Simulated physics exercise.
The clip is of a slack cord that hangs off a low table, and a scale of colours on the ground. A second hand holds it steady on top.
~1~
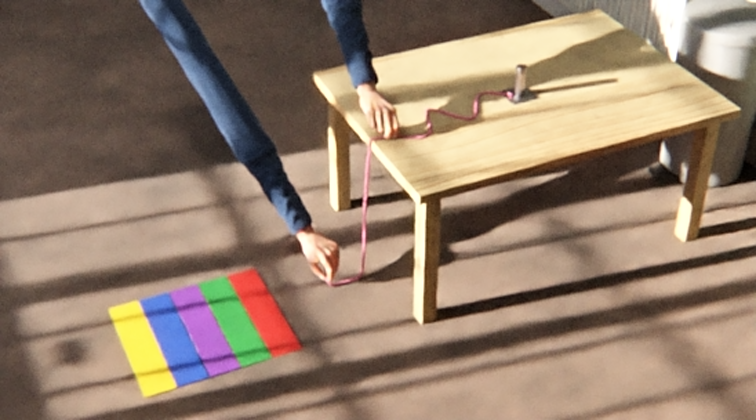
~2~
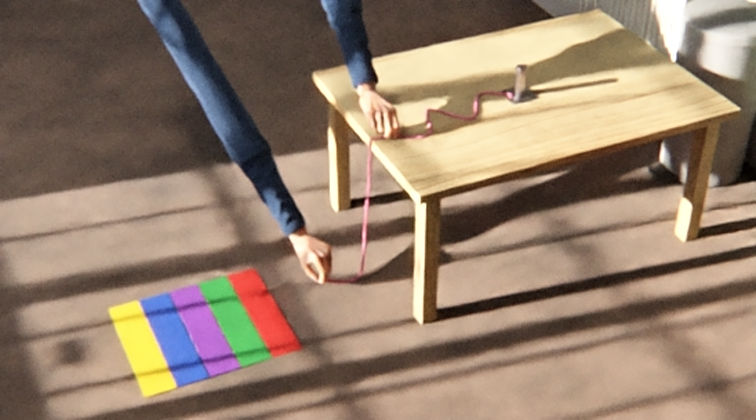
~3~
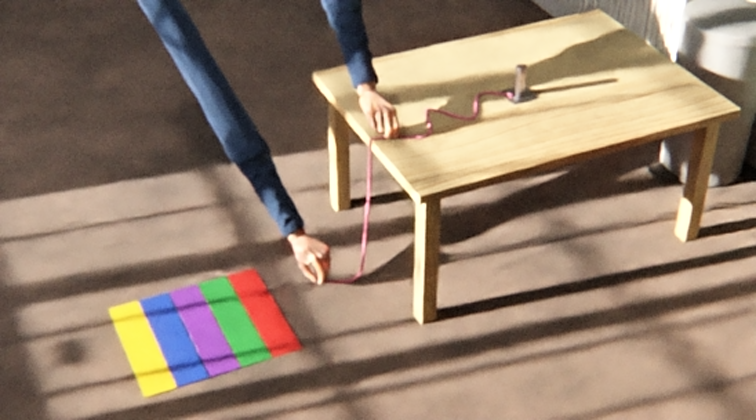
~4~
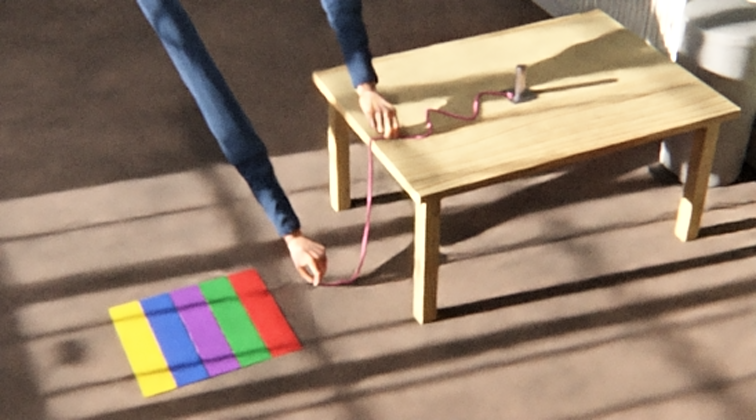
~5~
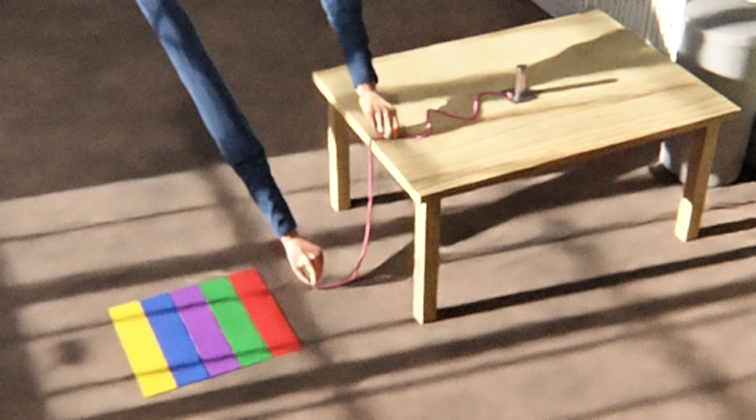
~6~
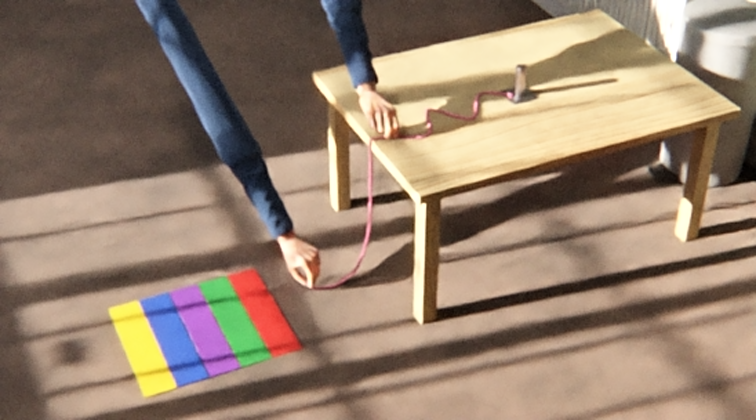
At first, one blue-sleeved hand rests at the edge of a low wooden table while the other holds a slack pink cord near the ground, beside a strip of coloured bands. The lower hand then shifts slightly left toward the red band, drawing the hanging cord with it, while the upper hand stays still.
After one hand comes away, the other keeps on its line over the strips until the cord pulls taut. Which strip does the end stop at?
The yellow one.
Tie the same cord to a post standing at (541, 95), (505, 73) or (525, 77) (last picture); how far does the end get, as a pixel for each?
(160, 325), (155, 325) and (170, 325).
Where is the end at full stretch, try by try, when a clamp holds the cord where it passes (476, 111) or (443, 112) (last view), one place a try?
Roughly (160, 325), then roughly (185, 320).
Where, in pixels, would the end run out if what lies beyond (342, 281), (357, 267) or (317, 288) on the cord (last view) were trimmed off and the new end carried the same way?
In order, it ends up near (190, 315), (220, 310) and (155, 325).
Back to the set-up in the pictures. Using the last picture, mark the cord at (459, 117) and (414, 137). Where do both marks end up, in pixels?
(431, 120) and (345, 160).
Early on, end near (192, 317); over purple.
Midway, end near (158, 326); over blue.
At the end of the slack, end near (137, 332); over yellow. It gets as far as the yellow strip.
